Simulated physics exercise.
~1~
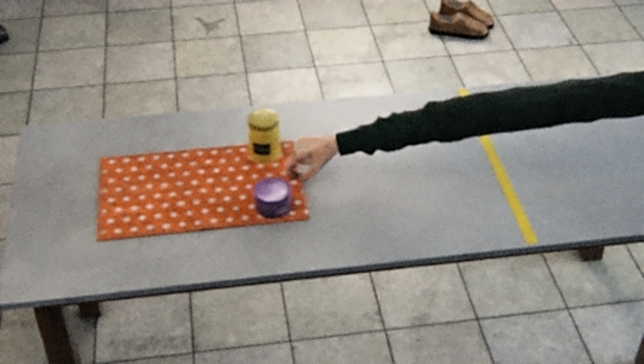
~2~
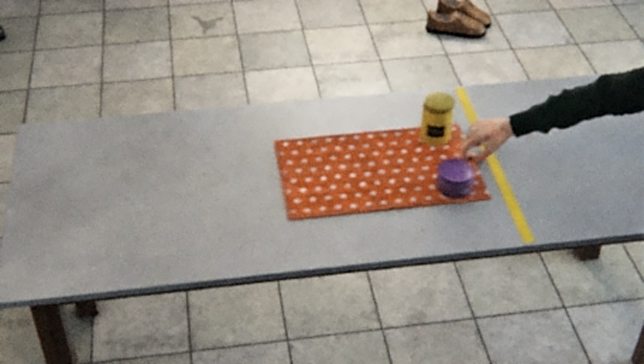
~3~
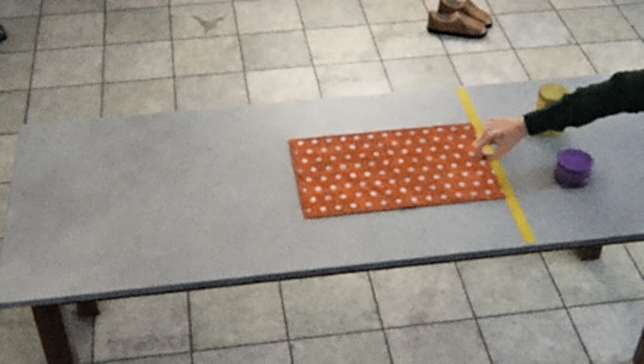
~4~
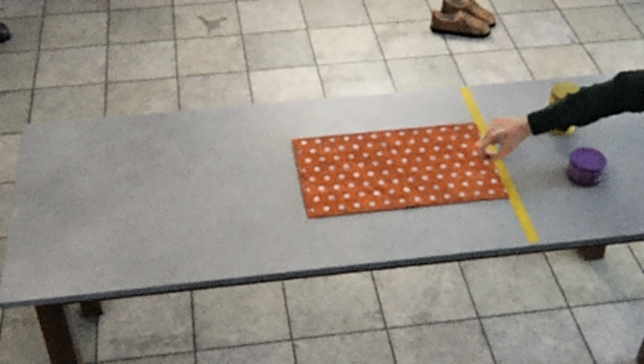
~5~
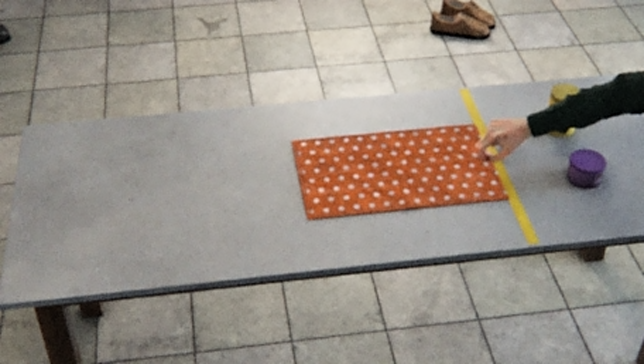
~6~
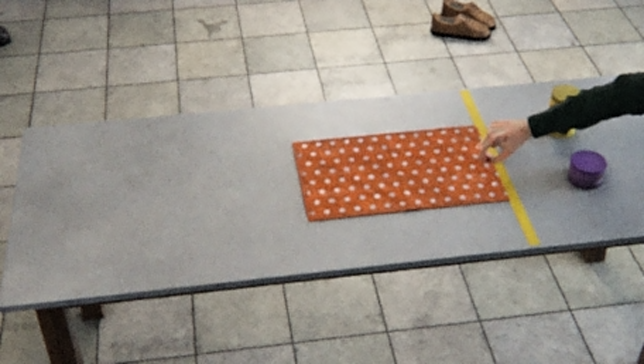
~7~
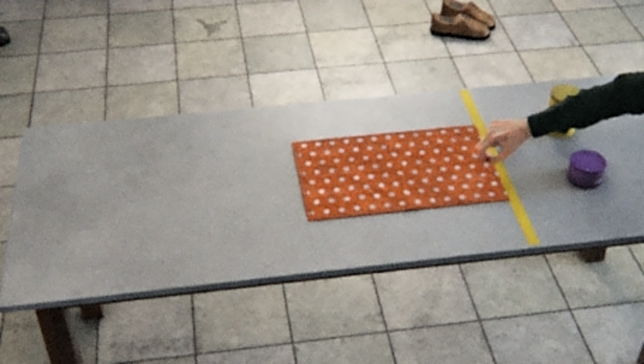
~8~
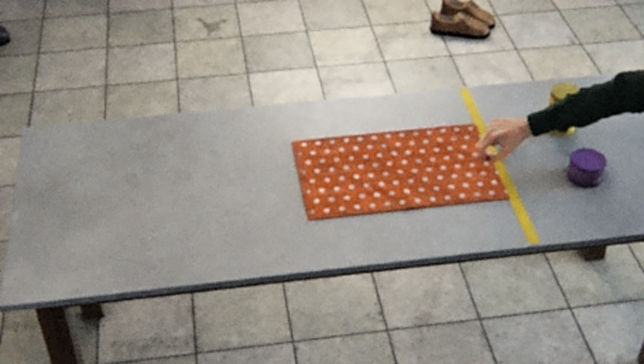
The clip opens on a gray table where an orange, white-dotted cloth lies to the left of a yellow tape line, with a yellow jar and a purple tub near its right edge. A hand in a dark green sleeve reaches in from the right and draws the cloth toward the tape, both containers riding along. As the cloth's edge reaches the line, the cloth stops, but the jar and tub slide off its front and past the tape. They come to rest on the bare table at the right, the jar still upright, while the hand stays at the cloth's edge.
